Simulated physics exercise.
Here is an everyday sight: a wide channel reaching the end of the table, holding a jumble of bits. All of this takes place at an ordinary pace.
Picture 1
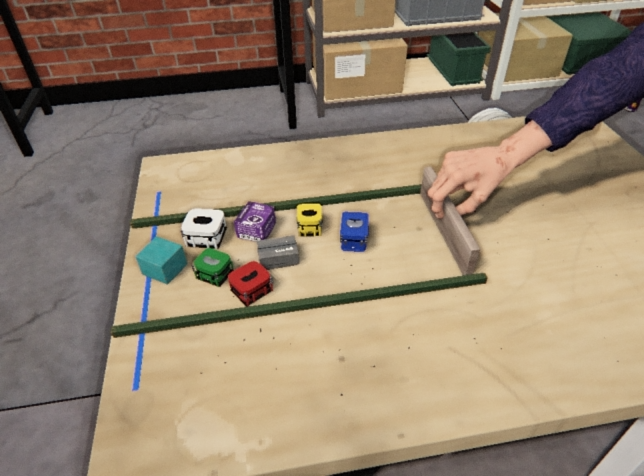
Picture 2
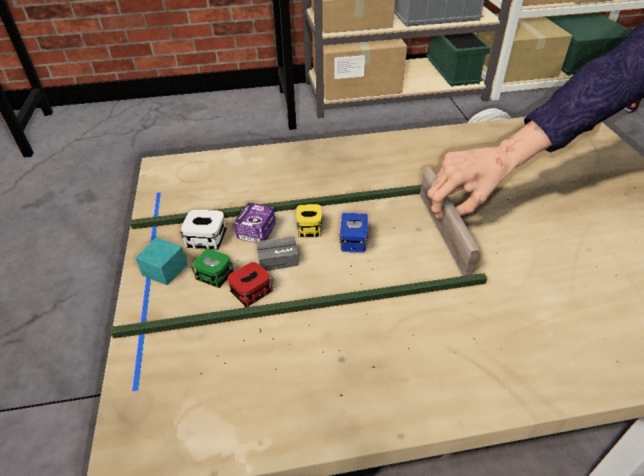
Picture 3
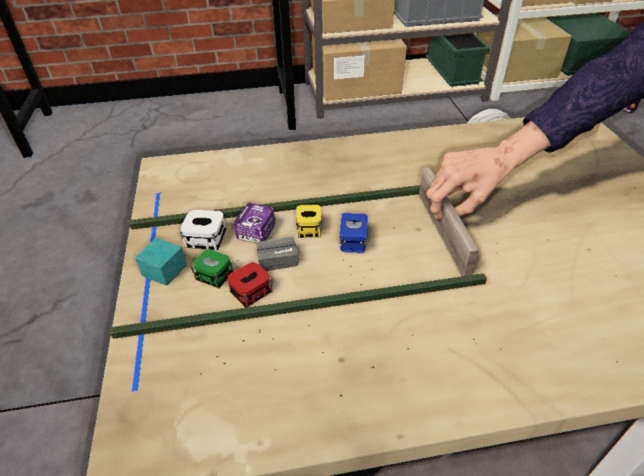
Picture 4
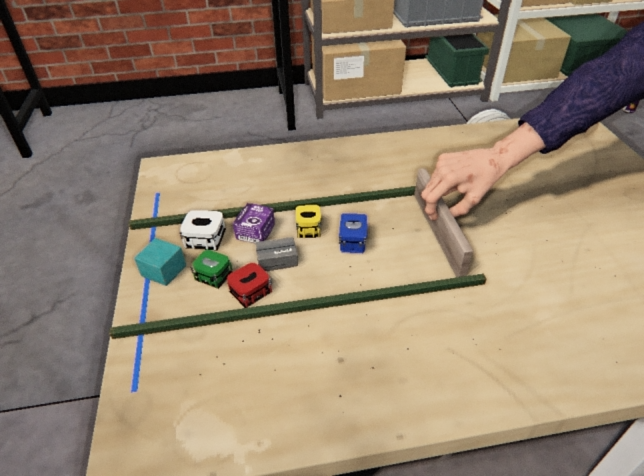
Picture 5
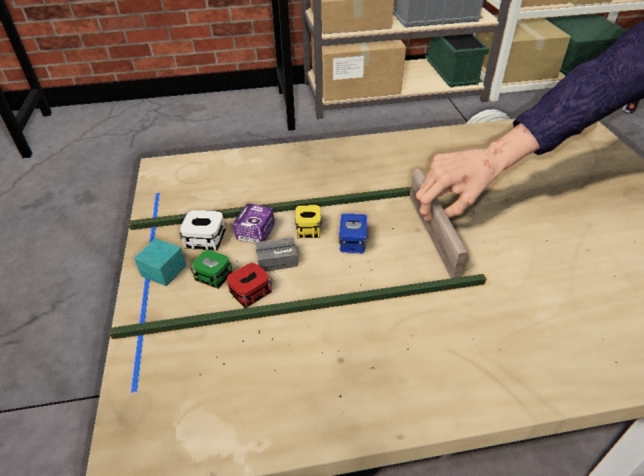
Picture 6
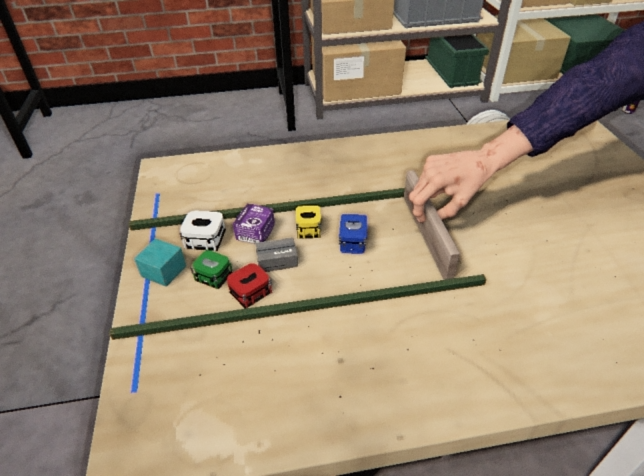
On a wooden table, a hand slides a board slightly left toward small colourful cases.
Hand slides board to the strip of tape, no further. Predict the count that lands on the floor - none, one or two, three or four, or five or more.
No fewer than five go over.
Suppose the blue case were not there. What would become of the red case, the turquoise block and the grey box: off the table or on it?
I'd say the red case stays up, the turquoise block does not stay, and the grey box stays up.
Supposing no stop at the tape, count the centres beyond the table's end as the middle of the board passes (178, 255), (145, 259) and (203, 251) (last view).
Per position: 2 / 5 / 0.
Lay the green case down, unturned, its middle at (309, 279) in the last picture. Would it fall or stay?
Here the green case sits tight.
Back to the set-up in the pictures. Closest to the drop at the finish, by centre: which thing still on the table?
The red case winds up nearest.
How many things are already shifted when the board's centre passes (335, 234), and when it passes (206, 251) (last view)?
At the first place 2, at the second 8.
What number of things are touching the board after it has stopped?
Well, it touches 3.
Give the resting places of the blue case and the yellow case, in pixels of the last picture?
Reading them off: First (132, 265); then (137, 236).
A little later, none off yet; turquoise block at rest near (161, 262); white case at rest near (204, 231); green case at rest near (212, 270).
Next, none off yet; turquoise block at rest near (158, 262); white case shifted a little near (189, 233); green case shifted about its own width near (180, 278).
Later still, none off yet; turquoise block shifted a little near (141, 262); white case shifted well along near (116, 242); green case shifted well along near (118, 309).
When it is over, the number that fall off is five or more; down, grey box, purple box, green case, white case and turquoise block.
